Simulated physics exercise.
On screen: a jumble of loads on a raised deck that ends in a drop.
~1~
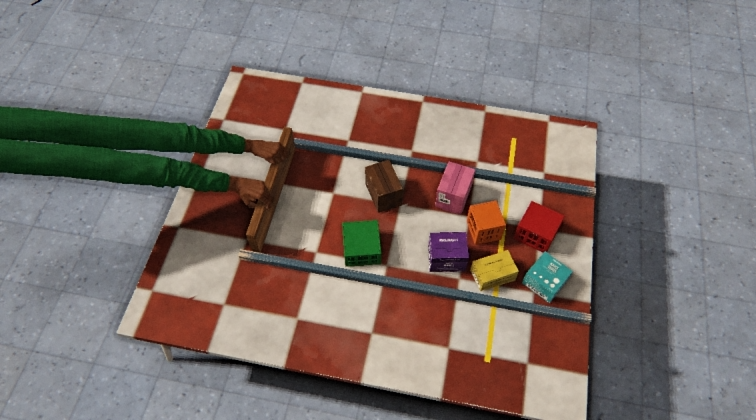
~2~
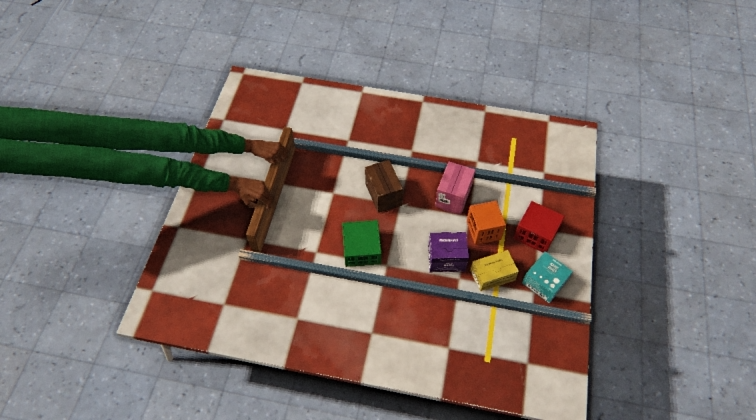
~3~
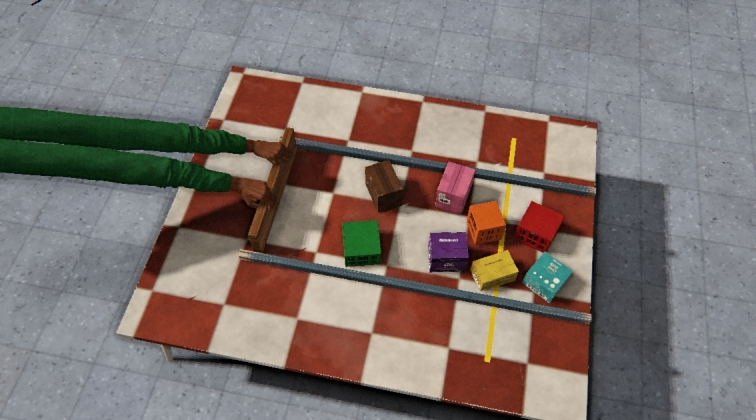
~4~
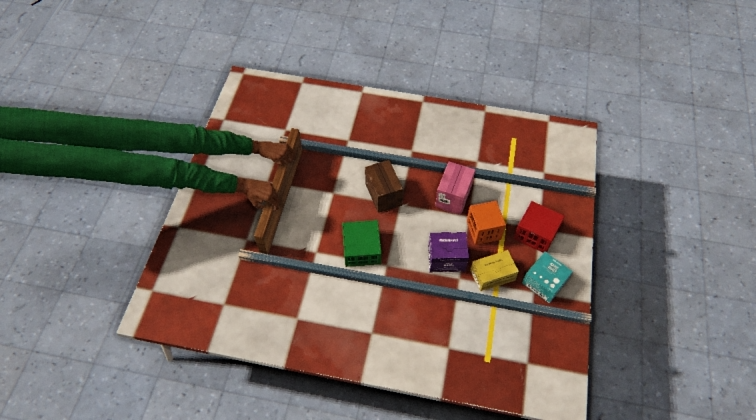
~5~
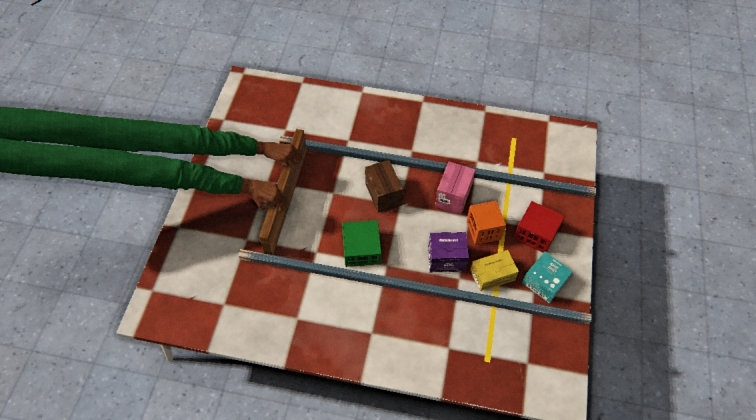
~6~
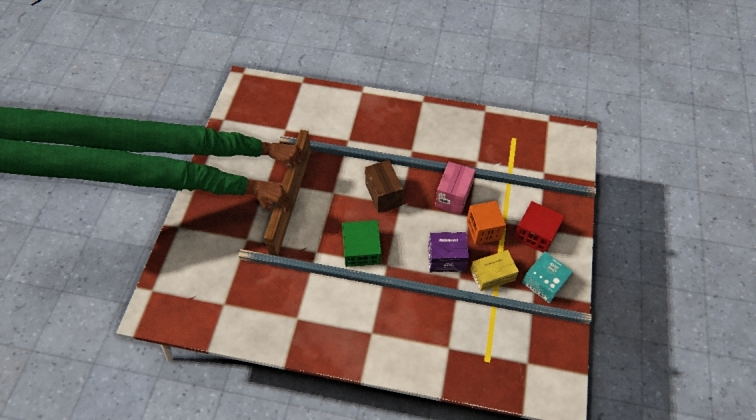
A wooden plank, held by two green-sleeved arms reaching in from the left, creeps slightly rightward between two grey rails on a red-and-white checkered board, viewed from above over a grey tiled floor. Brown and green boxes sit nearest it, with pink, purple, orange, yellow, red and turquoise ones farther right around a yellow tape line. The boxes stay still, untouched by the plank, and the camera remains fixed.
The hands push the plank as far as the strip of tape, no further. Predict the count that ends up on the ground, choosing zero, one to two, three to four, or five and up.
The count is one to two.
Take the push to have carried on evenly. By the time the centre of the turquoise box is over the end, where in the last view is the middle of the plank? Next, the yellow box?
The middle sits near (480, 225) for the first and near (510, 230) for the other.
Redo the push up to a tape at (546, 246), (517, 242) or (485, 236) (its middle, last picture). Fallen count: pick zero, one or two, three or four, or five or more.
In the order of the places given: 3 or 4; 1 or 2; one or two.
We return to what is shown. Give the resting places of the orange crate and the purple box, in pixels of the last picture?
First (546, 239), then (556, 275).
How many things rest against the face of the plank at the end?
2 of them.
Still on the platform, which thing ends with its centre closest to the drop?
Nearest at the end: The yellow box.
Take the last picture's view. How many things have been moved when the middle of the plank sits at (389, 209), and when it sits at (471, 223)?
At the first spot 2, then 8.
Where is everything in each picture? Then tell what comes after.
Turquoise box (547, 277); red crate (539, 227); yellow box (494, 271); plank (273, 189); tape (502, 239), in the first picture.
Red crate (539, 227); green crate (362, 243), in the second picture.
Yellow box (494, 271); brown parcel (384, 186), in the third picture.
Turquoise box (547, 277); pink parcel (455, 189), in the fourth picture.
Red crate (539, 227); plank (285, 191), in the fifth picture.
Turquoise box (547, 277); red crate (539, 227); yellow box (494, 271); plank (289, 192); tape (502, 239), in the sixth picture.
A little later, none off yet; turquoise box at rest near (547, 277); red crate at rest near (539, 227); yellow box at rest near (494, 271).
When it is over, the number that fall off is one or two; down, turquoise box.
